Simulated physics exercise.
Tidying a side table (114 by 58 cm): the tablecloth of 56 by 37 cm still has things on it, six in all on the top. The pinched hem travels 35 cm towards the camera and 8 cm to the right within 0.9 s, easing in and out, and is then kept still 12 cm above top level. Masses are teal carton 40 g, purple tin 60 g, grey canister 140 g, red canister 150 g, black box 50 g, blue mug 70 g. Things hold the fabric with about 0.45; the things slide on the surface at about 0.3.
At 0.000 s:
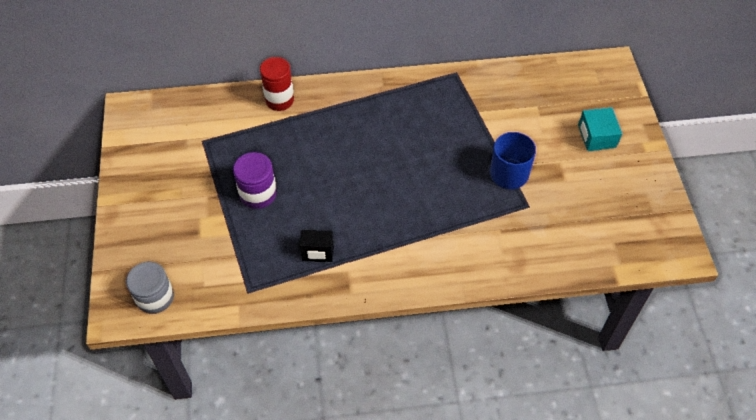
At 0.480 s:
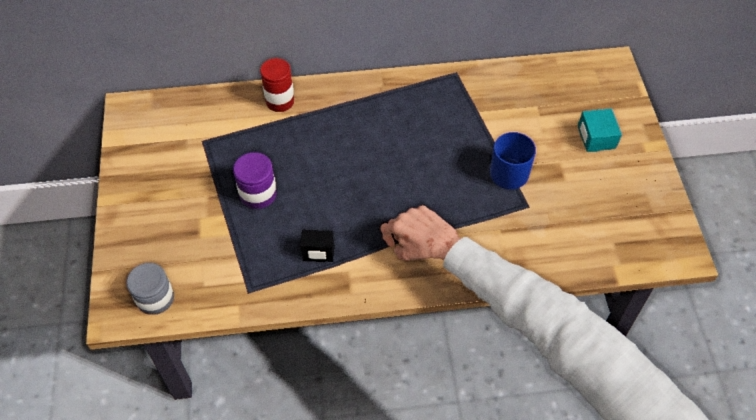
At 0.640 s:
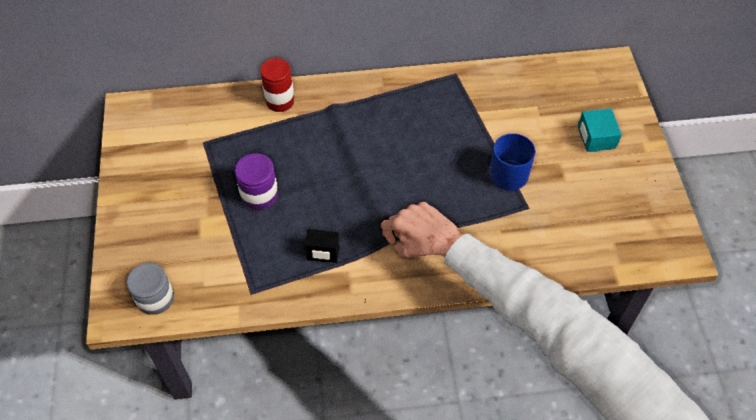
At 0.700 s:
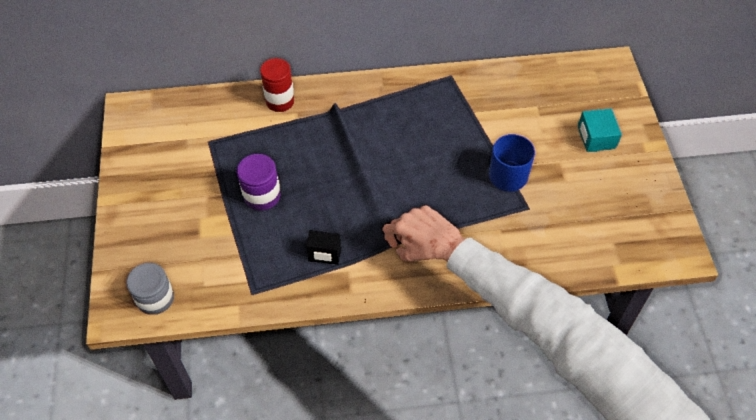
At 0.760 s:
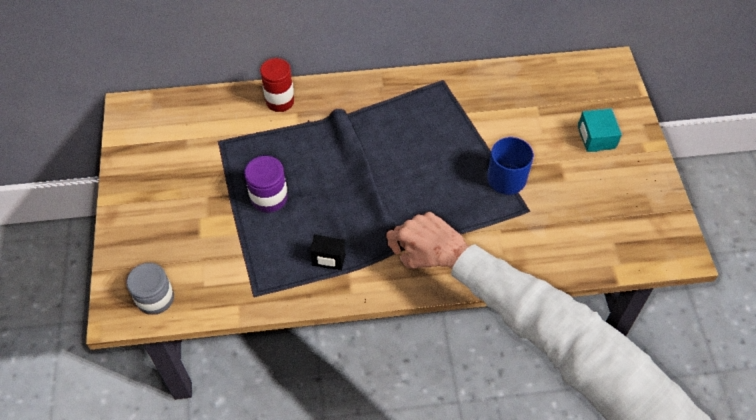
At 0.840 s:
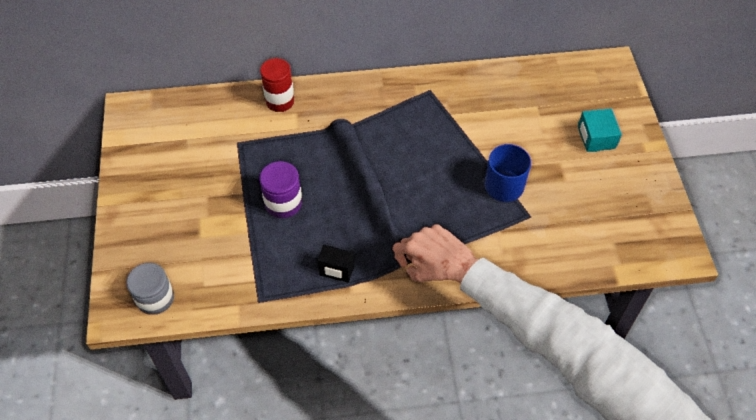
A hand pinched the near edge of the dark cloth and drew it slightly nearer and rightward, raising a fold down its middle while the purple tin, black box and blue mug shifted with it.
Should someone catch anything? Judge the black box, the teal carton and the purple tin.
The black box goes over the edge, the teal carton remains up there, the purple tin drops off.
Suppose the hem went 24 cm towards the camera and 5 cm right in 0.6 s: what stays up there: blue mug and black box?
Then: Blue mug remains, black box falls off.
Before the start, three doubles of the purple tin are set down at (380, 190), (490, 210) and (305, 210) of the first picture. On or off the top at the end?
In that order: Falls off, goes over, falls off.
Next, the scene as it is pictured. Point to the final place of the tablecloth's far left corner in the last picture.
Near (303, 290).
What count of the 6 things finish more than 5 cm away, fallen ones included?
I count 3.
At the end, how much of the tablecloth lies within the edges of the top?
About 35 per cent.
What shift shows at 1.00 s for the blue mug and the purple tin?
Blue mug 10 cm, purple tin 15 cm.
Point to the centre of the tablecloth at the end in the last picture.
Around (447, 309).
By 1.0 s, 95 % of the tablecloth is still over the top; purple tin 14 cm off its start, black box 13 cm off its start, blue mug 9 cm off its start.
By 1.2 s, 75 % of the tablecloth is still over the top; purple tin 25 cm off its start, black box on its side, 25 cm off its start, blue mug 19 cm off its start.
By 1.3 s, 50 % of the tablecloth is still over the top; black box over the edge, purple tin 34 cm off its start at (372, 290), blue mug 27 cm off its start at (525, 271).
By 1.5 s, 35 % of the tablecloth is still over the top; purple tin over the edge, black box over the edge, blue mug over the edge.
By 3.1 s, 35 % of the tablecloth is still over the top; purple tin over the edge, black box over the edge, teal carton 0 cm off its start at (602, 122), blue mug over the edge.
